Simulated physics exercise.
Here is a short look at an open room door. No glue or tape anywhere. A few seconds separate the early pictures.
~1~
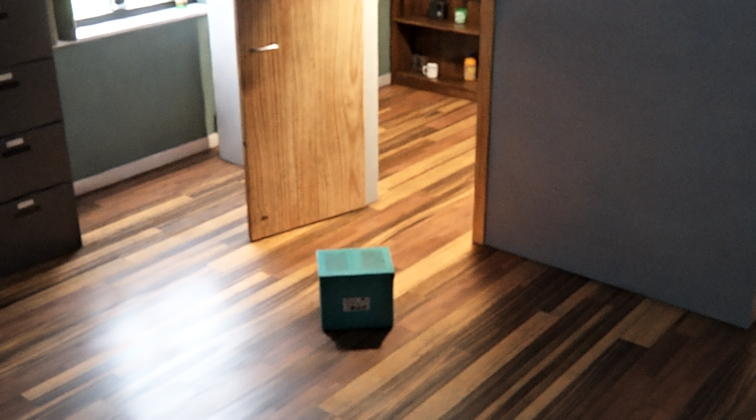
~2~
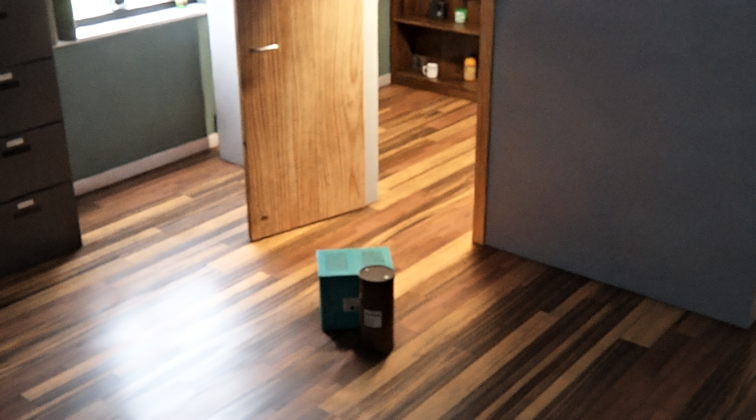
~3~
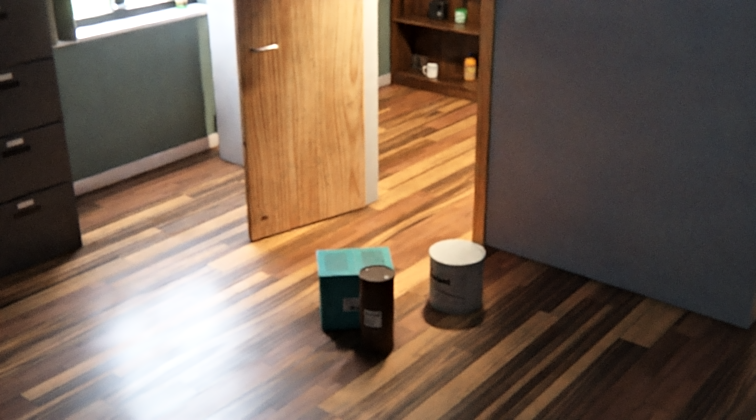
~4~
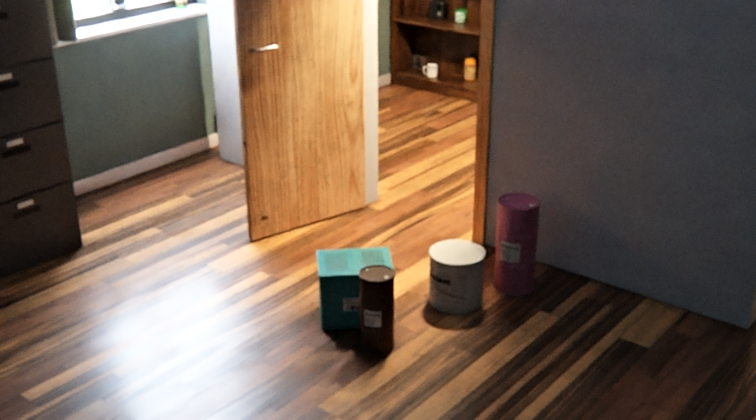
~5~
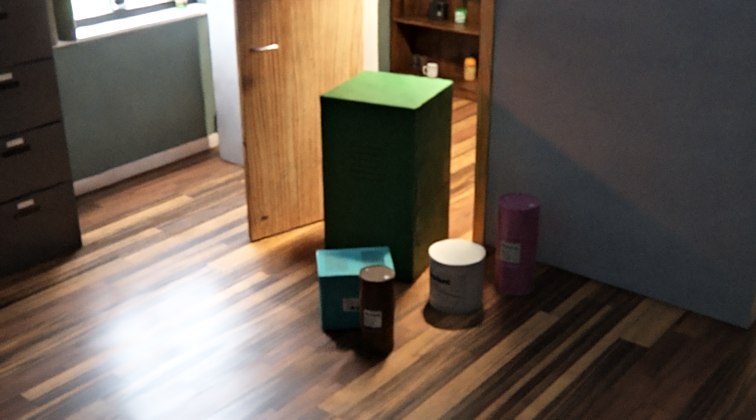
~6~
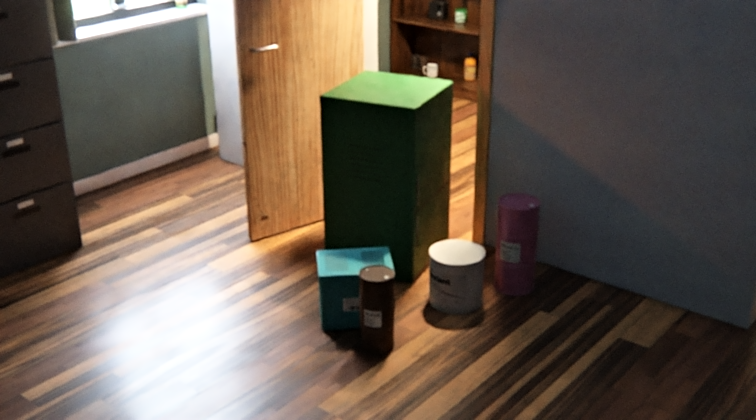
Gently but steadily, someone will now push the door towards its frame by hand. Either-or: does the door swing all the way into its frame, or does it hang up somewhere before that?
The door hangs up before that.
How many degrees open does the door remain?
Open angle: About 65°.
Then, 0.60 s on from there, door 96° open.
Then, 1.00 s on from there, door 84° open.
Then, 1.40 s on from there, door 70° open.
In the end, door 66° open; all 5 unmoved. At the end, from the last picture's camera, green appliance near (388, 174).
